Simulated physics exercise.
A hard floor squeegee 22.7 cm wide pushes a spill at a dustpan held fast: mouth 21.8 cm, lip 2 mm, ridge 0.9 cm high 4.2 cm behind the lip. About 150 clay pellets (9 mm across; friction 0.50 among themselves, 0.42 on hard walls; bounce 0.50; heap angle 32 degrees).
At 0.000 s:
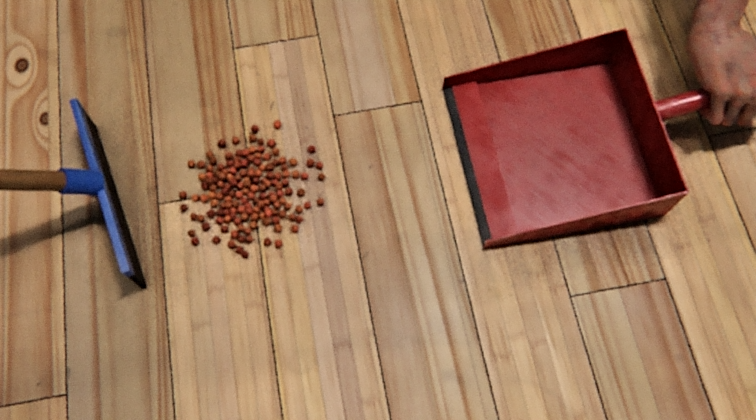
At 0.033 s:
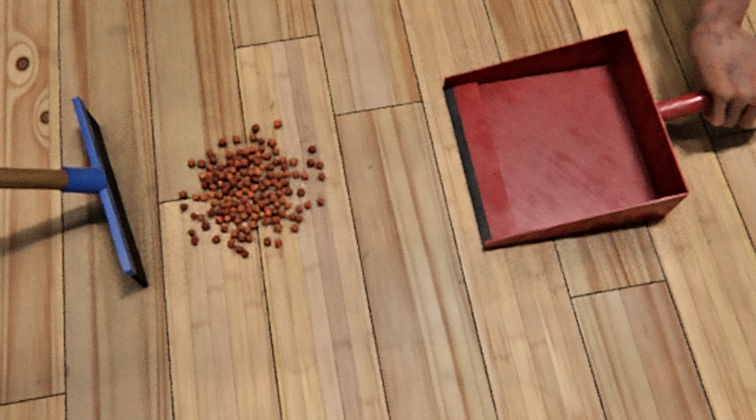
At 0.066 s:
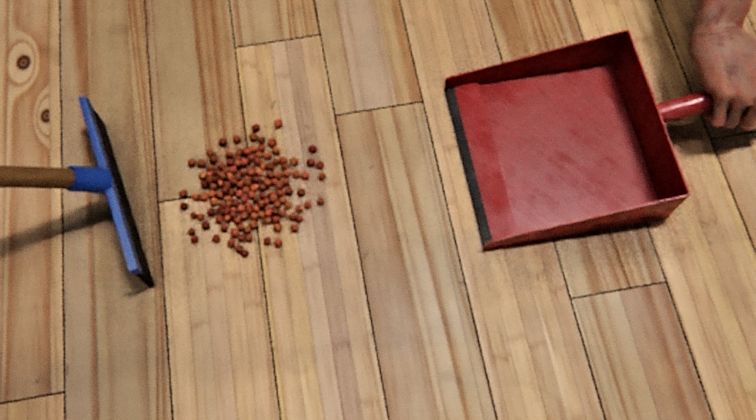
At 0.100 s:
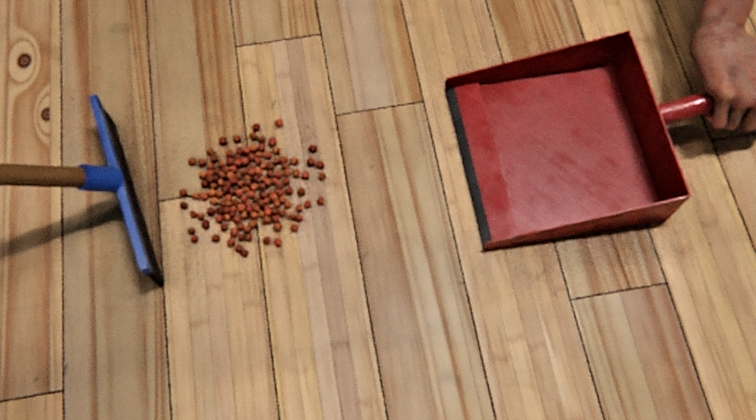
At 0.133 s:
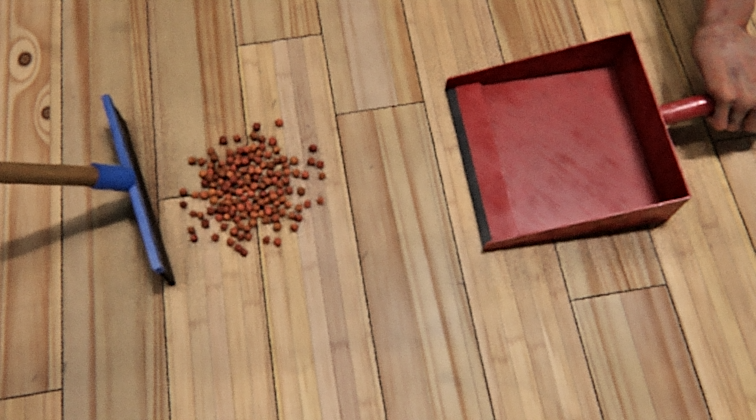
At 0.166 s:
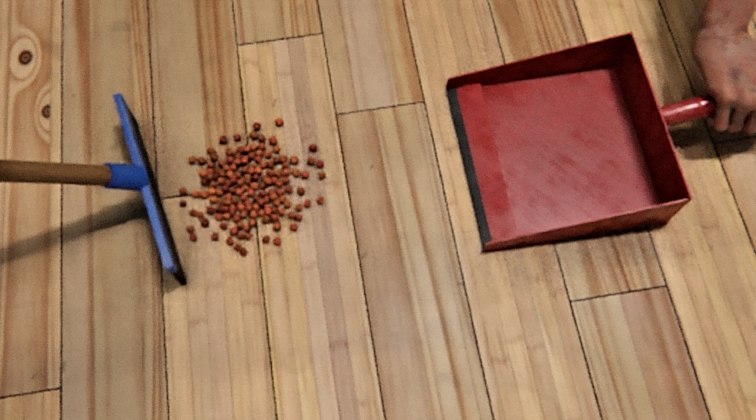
The clip opens on a wooden floor with a loose heap of small reddish-brown pellets between a blue-headed squeegee at left and a red dustpan gripped by a hand at right. The squeegee slides slowly rightward, closing the gap to the heap, while the pellets and dustpan stay practically still.
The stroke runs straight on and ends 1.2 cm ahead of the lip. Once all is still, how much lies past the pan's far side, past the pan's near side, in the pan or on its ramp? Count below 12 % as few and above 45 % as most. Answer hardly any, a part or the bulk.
Far side hardly any, near side hardly any, pan hardly any.
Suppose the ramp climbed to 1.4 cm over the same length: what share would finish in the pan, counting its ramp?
It would be near 5 per cent.
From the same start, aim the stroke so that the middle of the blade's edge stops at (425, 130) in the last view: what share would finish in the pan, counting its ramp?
Some 35 per cent.
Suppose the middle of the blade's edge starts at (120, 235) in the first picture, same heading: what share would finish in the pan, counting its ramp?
Some 0 per cent.
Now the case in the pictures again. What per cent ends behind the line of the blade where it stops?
About 20 per cent.
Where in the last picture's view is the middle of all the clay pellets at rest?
Near (447, 163).
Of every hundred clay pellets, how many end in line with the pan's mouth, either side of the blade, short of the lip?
Some 85 per cent.
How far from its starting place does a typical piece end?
Some 24 cm.
Then, at 0.55 s, middle of the blade 21 cm from the lip; 0 % over the lip, far side 0 %, near side 0 %.
After 0.80 s, middle of the blade 10 cm from the lip; 0 % over the lip, far side 5 %, near side 0 %.
Then, at 1.16 s, middle of the blade 4 cm from the lip; 5 % over the lip, far side 5 %, near side 5 %.
At rest (2.2 s), far side 5 %, near side 5 %, pan 5 %, in front of the lip or behind the blade 85 %.
